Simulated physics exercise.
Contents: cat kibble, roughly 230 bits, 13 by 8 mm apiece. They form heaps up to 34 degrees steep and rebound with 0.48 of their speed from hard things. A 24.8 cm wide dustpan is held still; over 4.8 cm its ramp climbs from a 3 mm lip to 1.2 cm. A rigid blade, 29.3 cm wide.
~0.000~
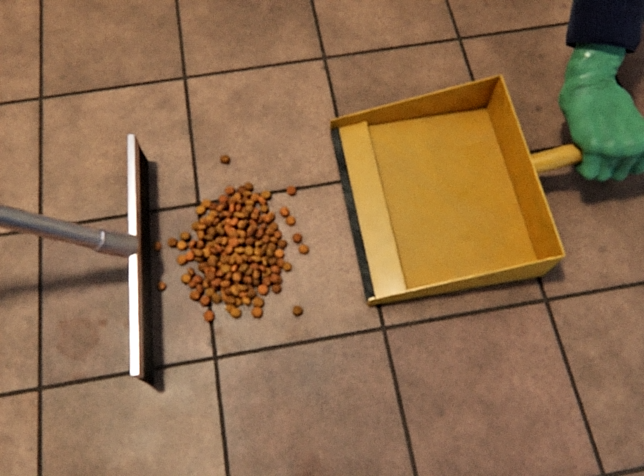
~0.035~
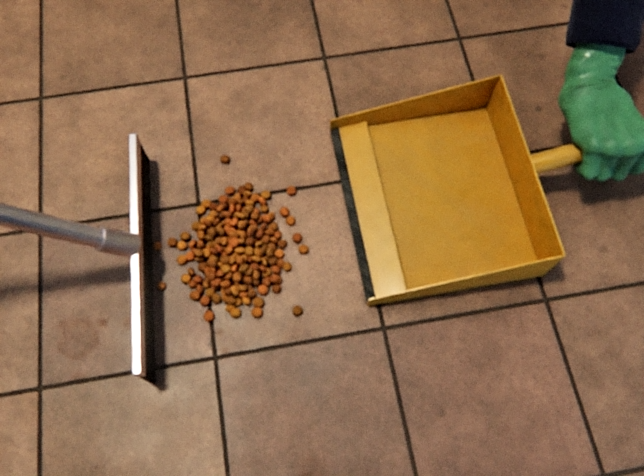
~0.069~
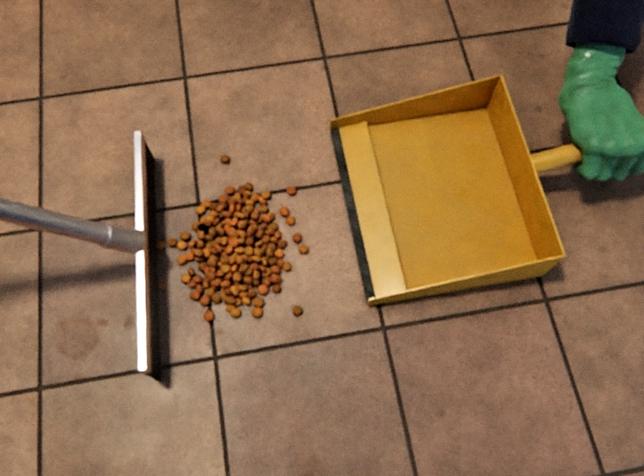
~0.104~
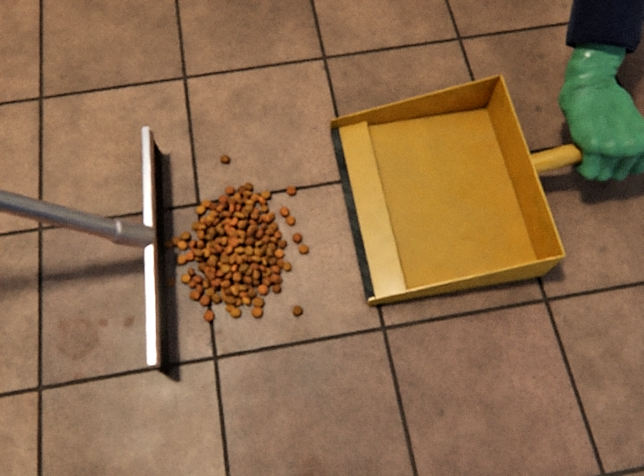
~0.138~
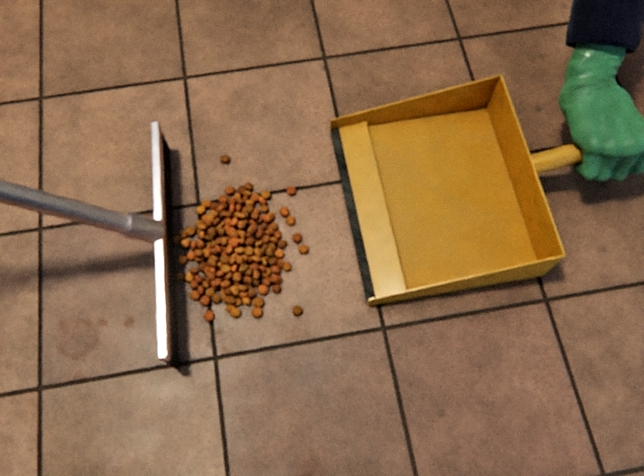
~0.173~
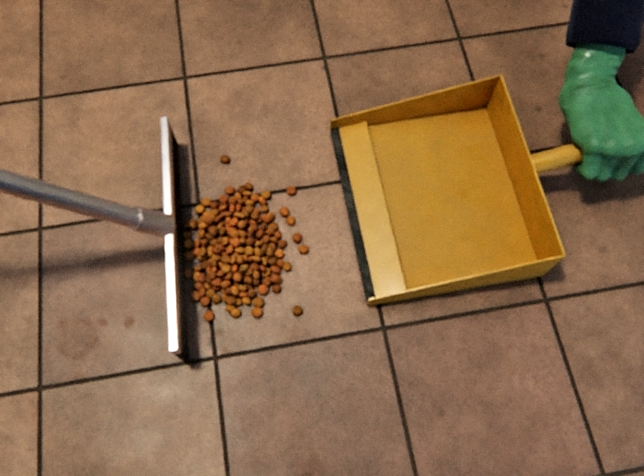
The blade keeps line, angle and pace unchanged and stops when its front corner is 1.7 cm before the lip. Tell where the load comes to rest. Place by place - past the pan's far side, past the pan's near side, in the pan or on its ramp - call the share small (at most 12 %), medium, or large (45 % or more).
Far side - small, near side - small, pan - medium.
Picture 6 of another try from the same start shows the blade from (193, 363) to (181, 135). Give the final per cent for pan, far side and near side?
You'd see pan at 55, far at 0 and near at 5.
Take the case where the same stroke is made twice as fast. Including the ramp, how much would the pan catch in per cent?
Then near 55 in a hundred.
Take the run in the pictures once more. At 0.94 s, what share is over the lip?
Around 40 per cent of the load.
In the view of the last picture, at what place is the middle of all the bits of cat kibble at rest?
After settling, the middle sits near (346, 204).
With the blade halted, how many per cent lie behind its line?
10 %.
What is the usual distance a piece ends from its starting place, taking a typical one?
It works out to roughly 16 cm.
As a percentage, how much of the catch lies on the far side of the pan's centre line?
I'd put it at around 60 per cent.
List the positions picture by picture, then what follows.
Blade from (138, 373) to (134, 142), moved 0.0 cm, 0 of the pieces shifted so far; middle of the pieces at (235, 246); pan at (446, 197), in the first frame.
Blade from (140, 372) to (136, 141), moved 0.2 cm, 0 of the pieces shifted so far; middle of the pieces at (235, 246), in the second frame.
Blade from (145, 369) to (140, 139), moved 0.9 cm, 1 of the pieces shifted so far; middle of the pieces at (235, 246), in the third frame.
Blade from (155, 363) to (148, 135), moved 2.0 cm, 3 of the pieces shifted so far; middle of the pieces at (235, 246), in the fourth frame.
Blade from (165, 356) to (157, 130), moved 3.2 cm, 7 of the pieces shifted so far; middle of the pieces at (235, 246), in the fifth frame.
Blade from (176, 350) to (166, 125), moved 4.5 cm, 24 of the pieces shifted so far; middle of the pieces at (236, 245); pan at (446, 197). The blade's pace is about 0.37 m/s, heading 24 degrees away from the viewer's side, in the sixth frame.
After 0.45 s, middle of the blade 12 cm from the lip; 0 % over the lip, far side 0 %, near side 0 %.
Then, at 0.63 s, middle of the blade 6 cm from the lip; 0 % over the lip, far side 0 %, near side 0 %.
After 0.94 s, middle of the blade 2 cm from the lip; 40 % over the lip, far side 5 %, near side 0 %.
In the end, at 1.2 s, far side 5 %, near side 0 %, pan 40 %, in front of the lip or behind the blade 55 %.
